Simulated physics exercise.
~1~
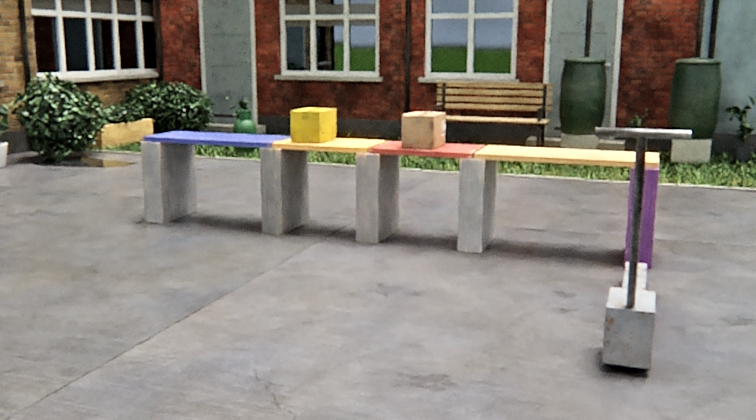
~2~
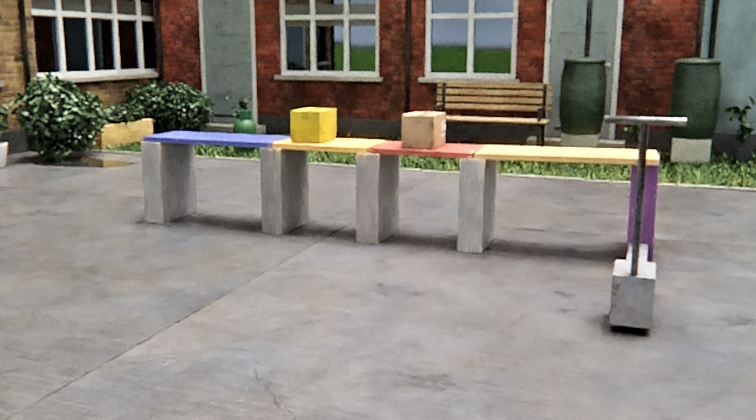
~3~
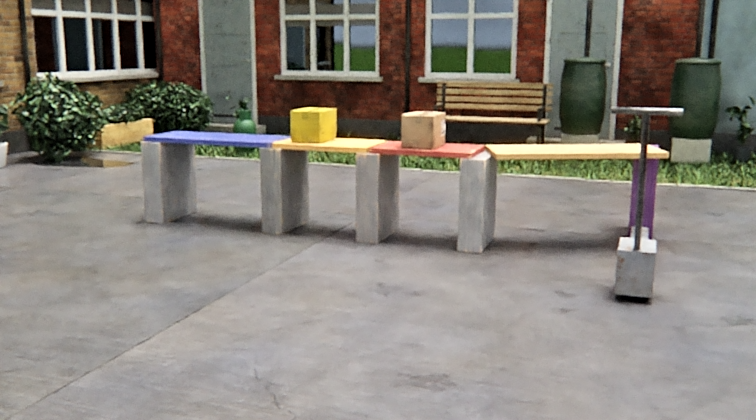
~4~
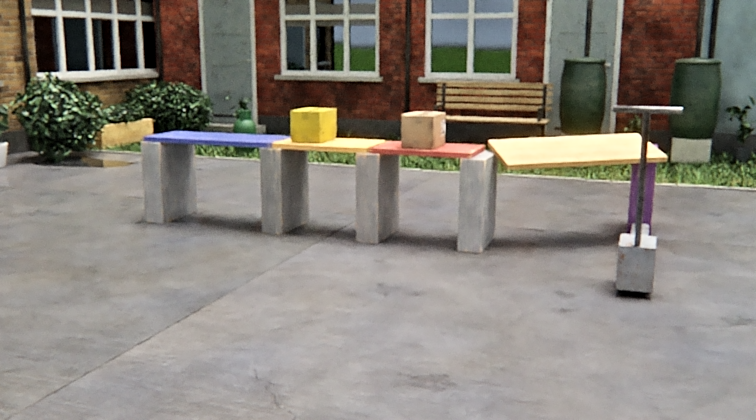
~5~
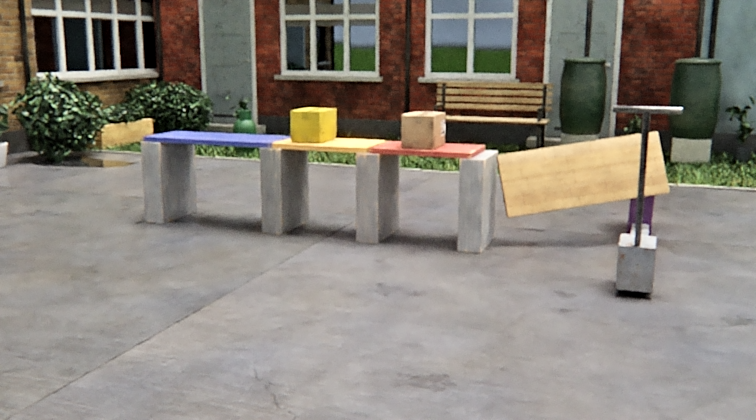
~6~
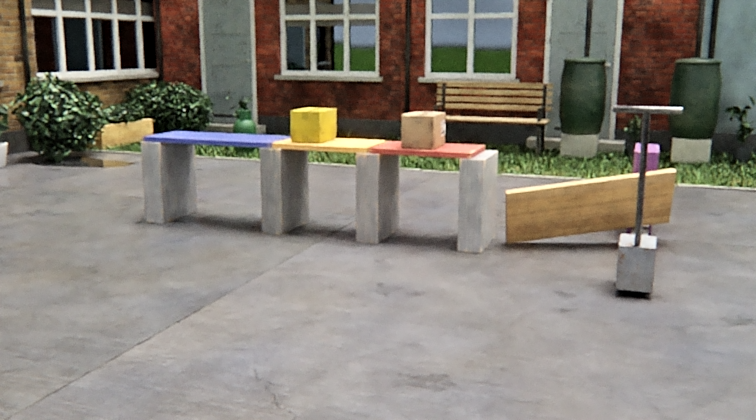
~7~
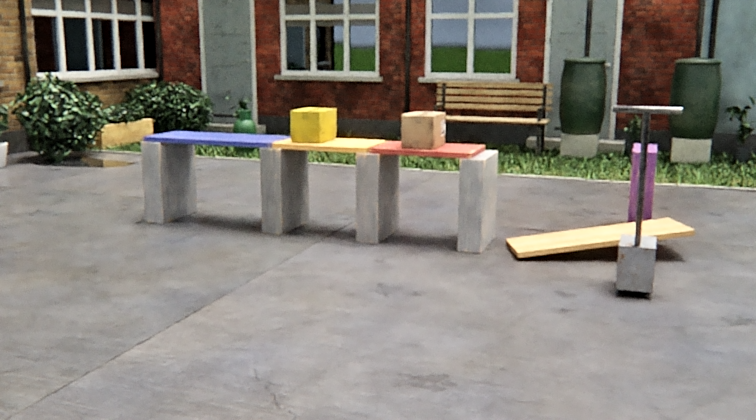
A narrow jack slid up against the purple upright at the right end of a row of raised boards and nudged it back, and the pale end board slipped off, rolled over and dropped to the ground, while both cartons stayed up.
